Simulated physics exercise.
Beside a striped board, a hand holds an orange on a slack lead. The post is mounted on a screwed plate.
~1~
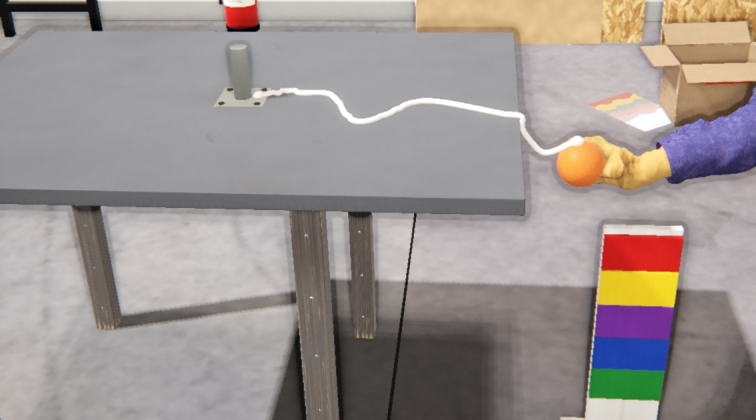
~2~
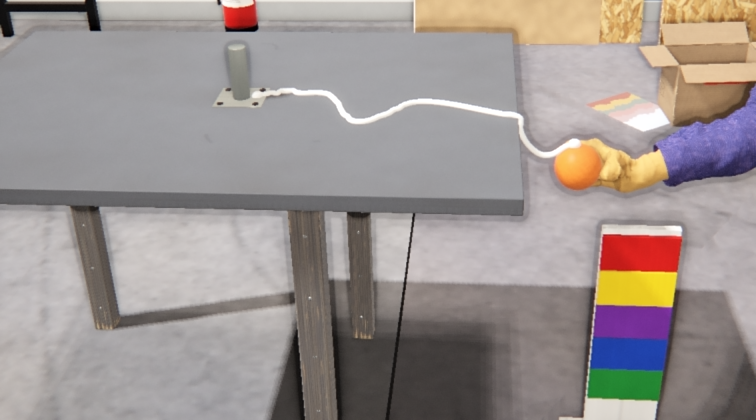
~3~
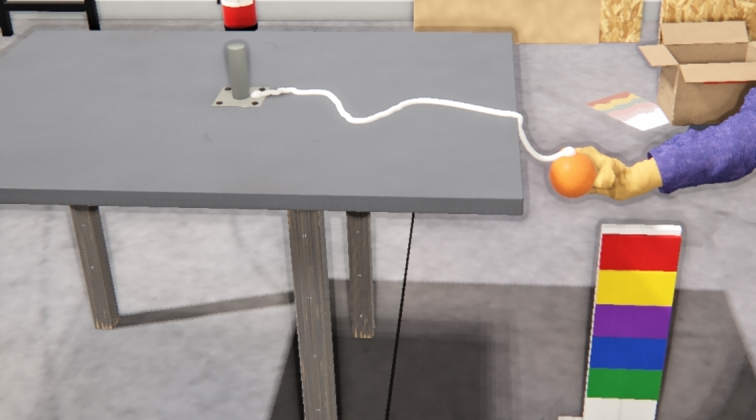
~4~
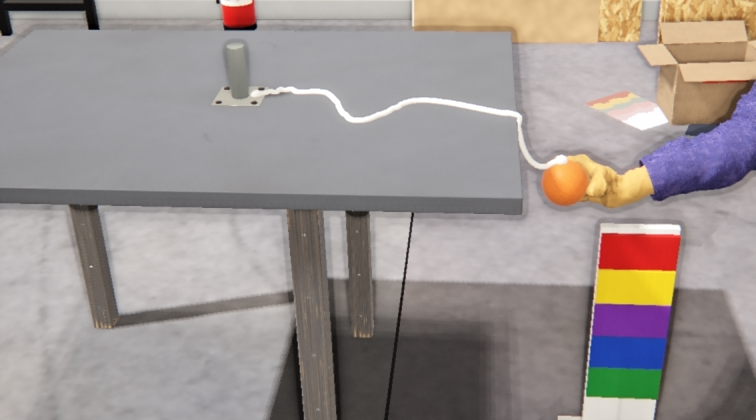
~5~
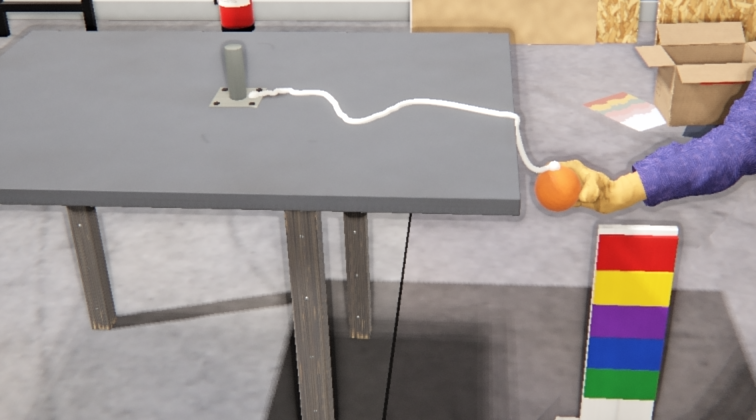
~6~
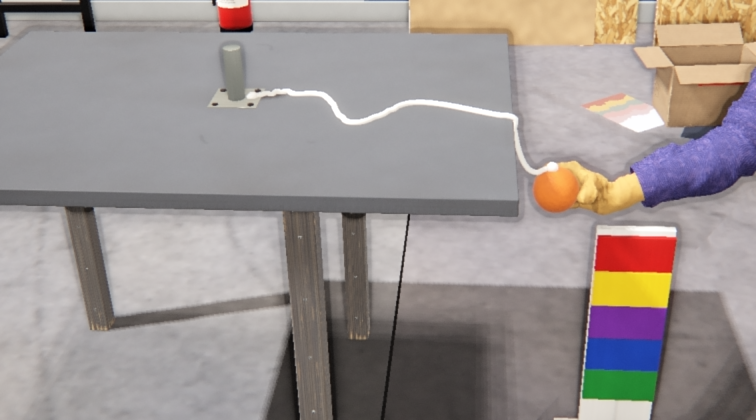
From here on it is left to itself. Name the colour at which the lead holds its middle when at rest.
Yellow.
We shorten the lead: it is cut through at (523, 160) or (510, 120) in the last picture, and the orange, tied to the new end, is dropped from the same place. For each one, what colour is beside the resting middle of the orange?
One after the other, red; above them all.
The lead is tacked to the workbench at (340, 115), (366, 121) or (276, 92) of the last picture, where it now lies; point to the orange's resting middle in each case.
In that order: (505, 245), (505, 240) and (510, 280).
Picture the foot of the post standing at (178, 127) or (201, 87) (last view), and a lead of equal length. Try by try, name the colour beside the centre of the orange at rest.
For the first try, red; for the second, red.
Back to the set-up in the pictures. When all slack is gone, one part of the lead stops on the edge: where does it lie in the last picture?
(442, 105).
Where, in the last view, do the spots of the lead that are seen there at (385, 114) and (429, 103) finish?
To (446, 114) for the first and to (503, 118) for the second.
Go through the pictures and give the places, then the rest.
The first frame shows orange (580, 164); red (642, 255); yellow (638, 290); purple (634, 323); blue (630, 355); green (626, 386).
The second frame shows orange (578, 167); lead through (287, 92) (339, 104) (379, 117) (447, 104) (517, 121).
The third frame shows orange (573, 175).
The fourth frame shows orange (565, 183); lead through (286, 90) (338, 103) (378, 116) (446, 103) (516, 119).
The fifth frame shows orange (558, 189).
The sixth frame shows orange (556, 190); lead through (282, 92) (334, 105) (374, 118) (442, 105) (512, 121).
Soon after, orange near (543, 286); level with yellow.
Then, orange near (479, 279); level with yellow.
Further on, orange near (518, 286); level with yellow.
At rest, orange near (510, 285); level with yellow. The lead holds its middle at yellow.
